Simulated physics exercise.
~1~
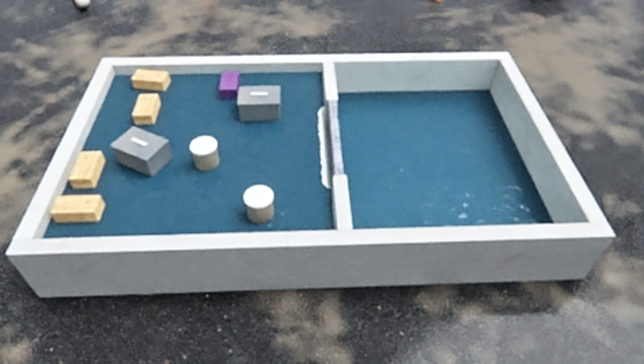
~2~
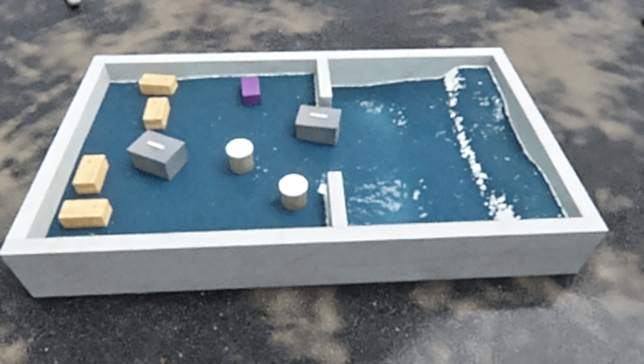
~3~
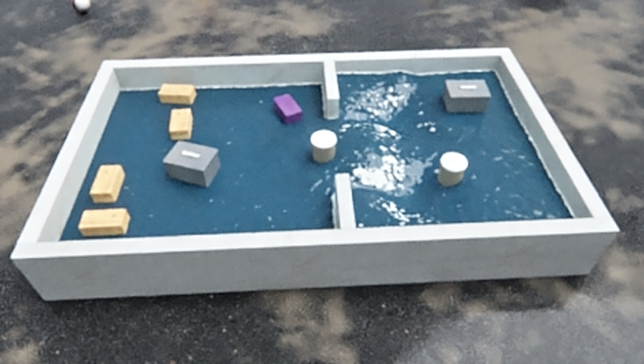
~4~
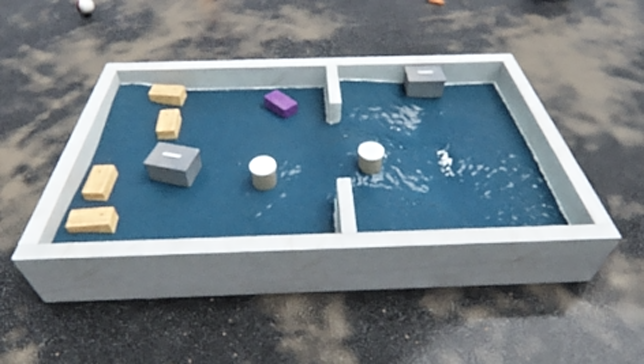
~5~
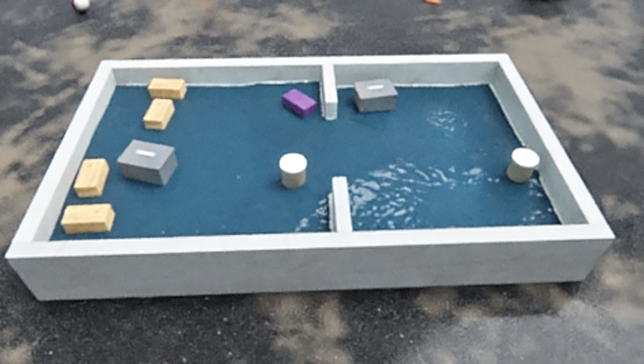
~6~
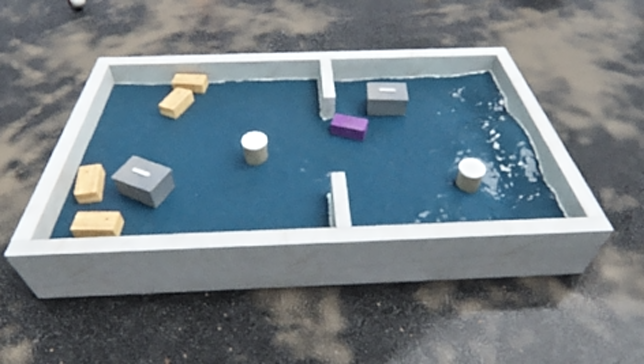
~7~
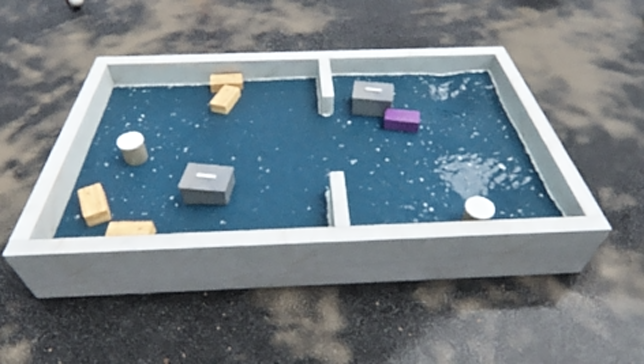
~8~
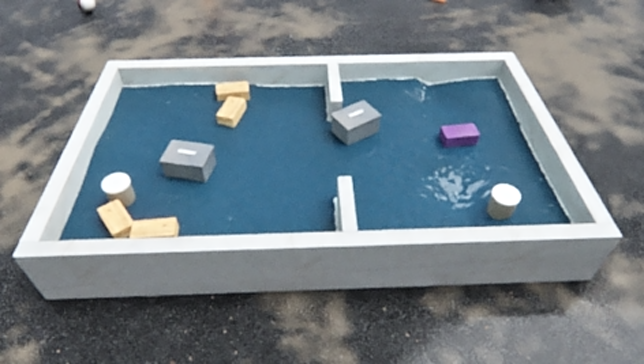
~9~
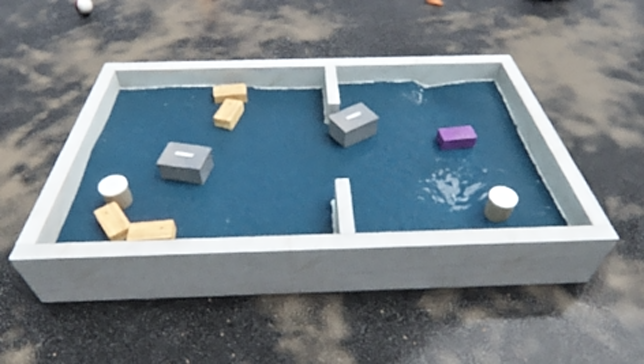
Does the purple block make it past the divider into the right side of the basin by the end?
Yes, the purple block drifts through the gap in the divider and ends up floating well inside the right side.
A pale-walled basin of blue water surged rightward through the gap in its divider, carrying a gray block and a white cylinder across, then sloshed back and forth until the purple block drifted through too and ended up floating on the right side.
